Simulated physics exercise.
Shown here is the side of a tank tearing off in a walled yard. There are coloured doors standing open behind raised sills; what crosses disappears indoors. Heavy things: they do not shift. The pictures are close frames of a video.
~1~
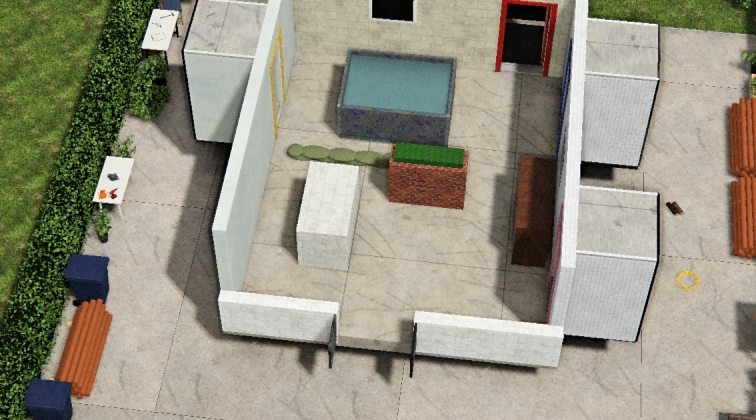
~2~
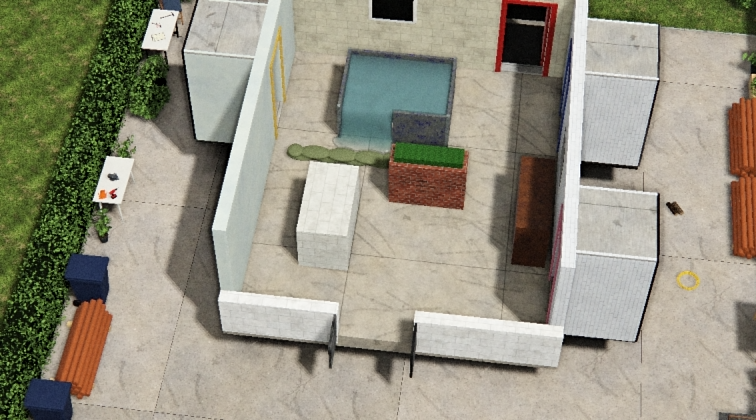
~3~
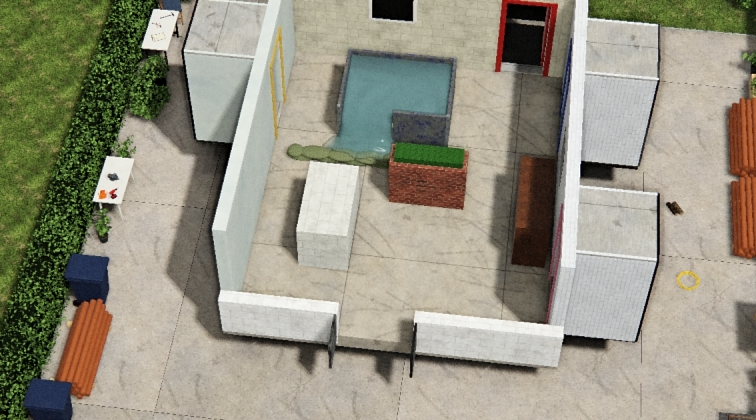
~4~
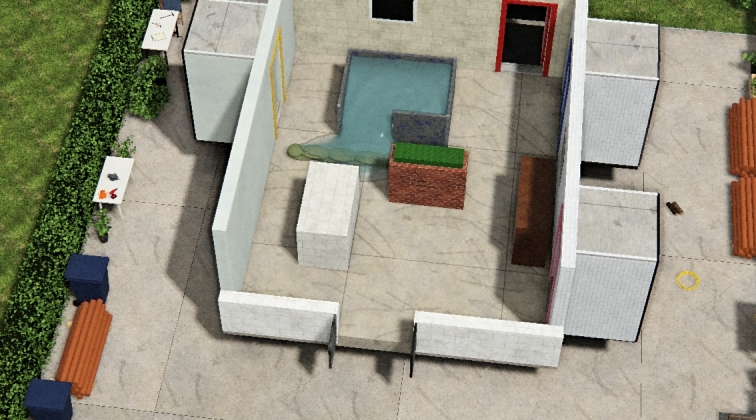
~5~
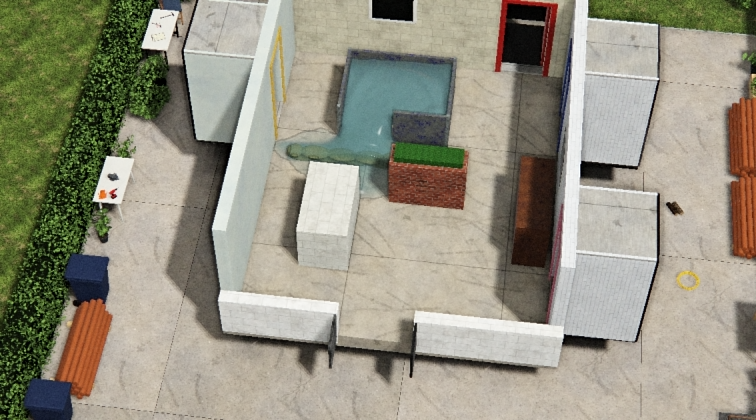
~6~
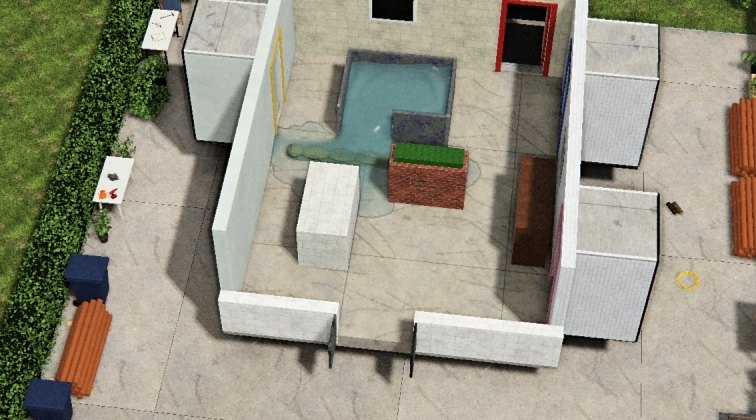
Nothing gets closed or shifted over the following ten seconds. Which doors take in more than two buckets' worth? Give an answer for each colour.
At the end, pink door: Not beyond two buckets; red door: Beyond two buckets; blue door: Not beyond two buckets; yellow door: Beyond two buckets.
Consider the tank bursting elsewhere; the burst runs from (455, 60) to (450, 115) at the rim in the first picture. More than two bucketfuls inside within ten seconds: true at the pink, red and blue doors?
Pink door: Below the limit; red door: Above the limit; blue door: Above the limit.
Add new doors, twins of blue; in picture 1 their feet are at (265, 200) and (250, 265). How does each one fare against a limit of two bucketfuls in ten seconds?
Well, the earlier one is above the limit, while the later one is below the limit.
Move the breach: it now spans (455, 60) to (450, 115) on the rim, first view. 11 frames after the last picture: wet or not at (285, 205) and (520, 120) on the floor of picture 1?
In the order asked, I get still bare for the first and drenched for the second.
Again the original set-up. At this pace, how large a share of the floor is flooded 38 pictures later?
My estimate is close to 90 per cent.
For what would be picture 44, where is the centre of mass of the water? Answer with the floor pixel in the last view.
(411, 173).
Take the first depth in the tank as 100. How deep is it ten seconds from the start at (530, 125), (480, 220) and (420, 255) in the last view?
In order: About 6, 8 and 6 in a hundred.
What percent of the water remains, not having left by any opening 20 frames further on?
Roughly 92 parts in a hundred.
A moment on, water covers 35 % of the floor; the pink door not reached, the red door not reached, the blue door not reached, the yellow door under two buckets in.
Next, water covers 60 % of the floor; the pink door not reached, the red door not reached, the blue door wet at the sill, nothing in, the yellow door over two buckets in.
Then, water covers 80 % of the floor; the pink door wet at the sill, nothing in, the red door wet at the sill, nothing in, the blue door wet at the sill, nothing in, the yellow door far over two buckets in.
Later, water covers 90 % of the floor; the pink door wet at the sill, nothing in, the red door over two buckets in, the blue door wet at the sill, nothing in, the yellow door far over two buckets in.
In the end, water covers 95 % of the floor; the pink door wet at the sill, nothing in, the red door far over two buckets in, the blue door under two buckets in, the yellow door far over two buckets in.
